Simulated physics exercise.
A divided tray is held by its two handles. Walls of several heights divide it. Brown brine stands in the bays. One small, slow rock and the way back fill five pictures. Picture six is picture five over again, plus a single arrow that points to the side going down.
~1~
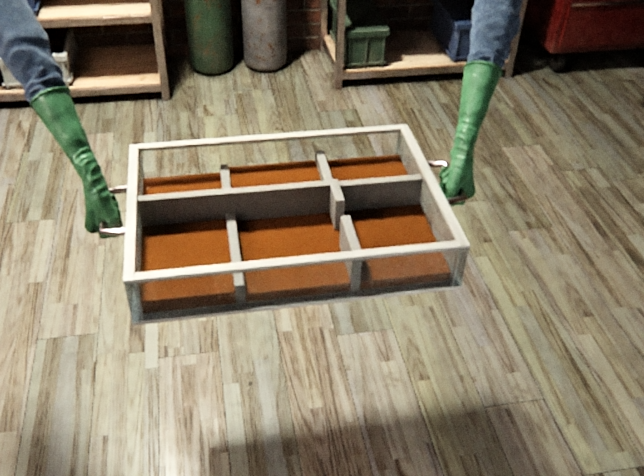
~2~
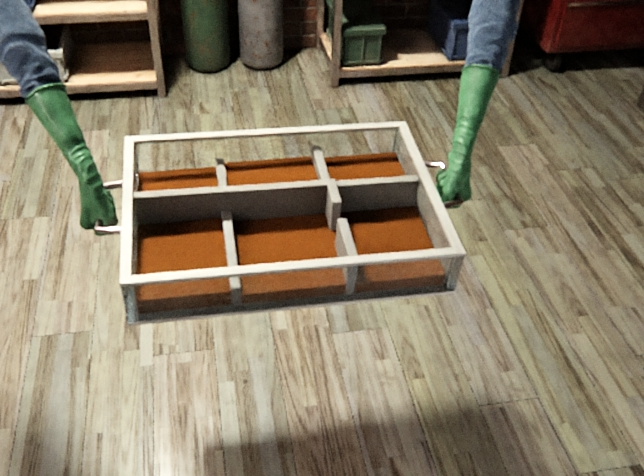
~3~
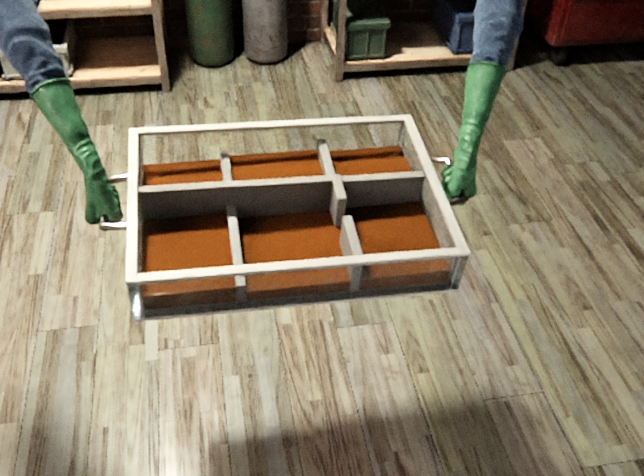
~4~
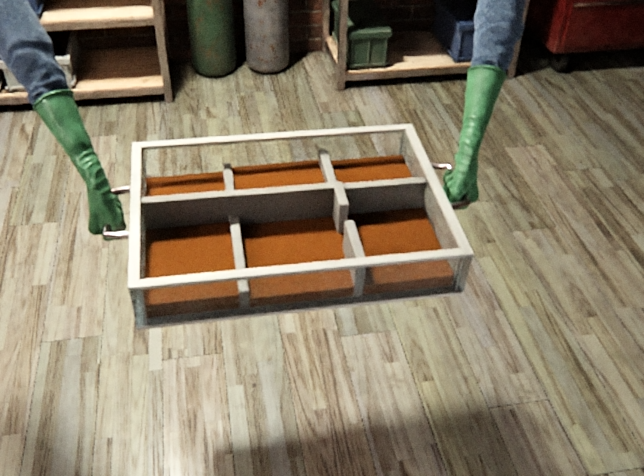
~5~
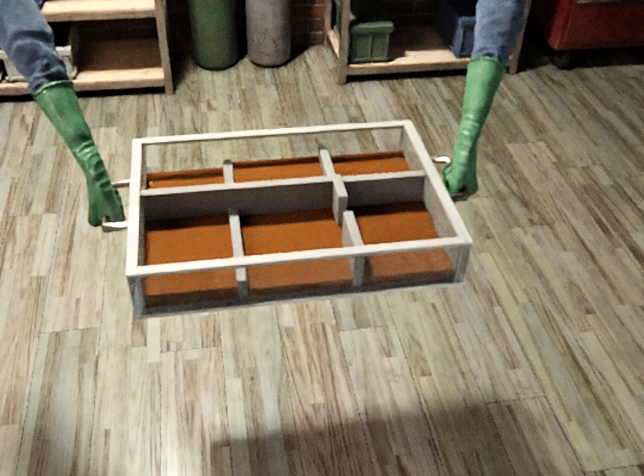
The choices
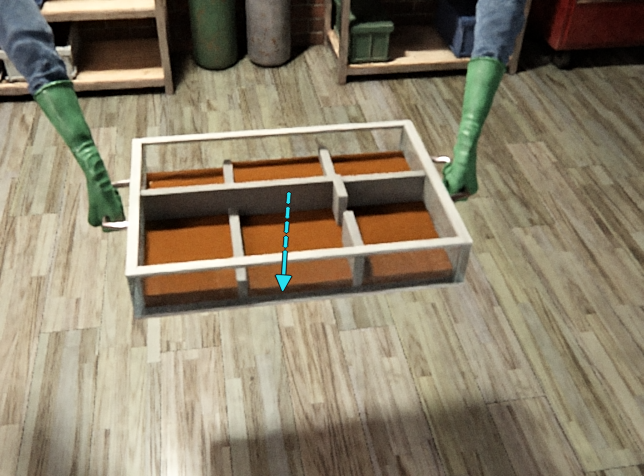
Two green-gloved hands grip the side handles of a pale-framed, clear-sided tray, tilting its near edge slightly down and then easing it back to level, while the brown liquid shifts faintly within its six bays. The view looks down from the front across a workshop floor of streaked, pale wooden planks, apparently steady throughout. Behind stand wooden shelves, green and grey cylinders, bins and a red cabinet at right.
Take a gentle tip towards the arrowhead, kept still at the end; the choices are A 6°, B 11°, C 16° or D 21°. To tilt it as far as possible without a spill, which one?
Tilt D just does it.
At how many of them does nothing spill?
All of them.
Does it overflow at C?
No, not at all.
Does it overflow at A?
No.
The arrow ends at (282, 285).
With A, nothing spills; the back middle bay holds the most.
With B, nothing spills; the front left bay holds the most.
With C, nothing spills; the front left bay holds the most.
With D, nothing spills; the front left bay holds the most.
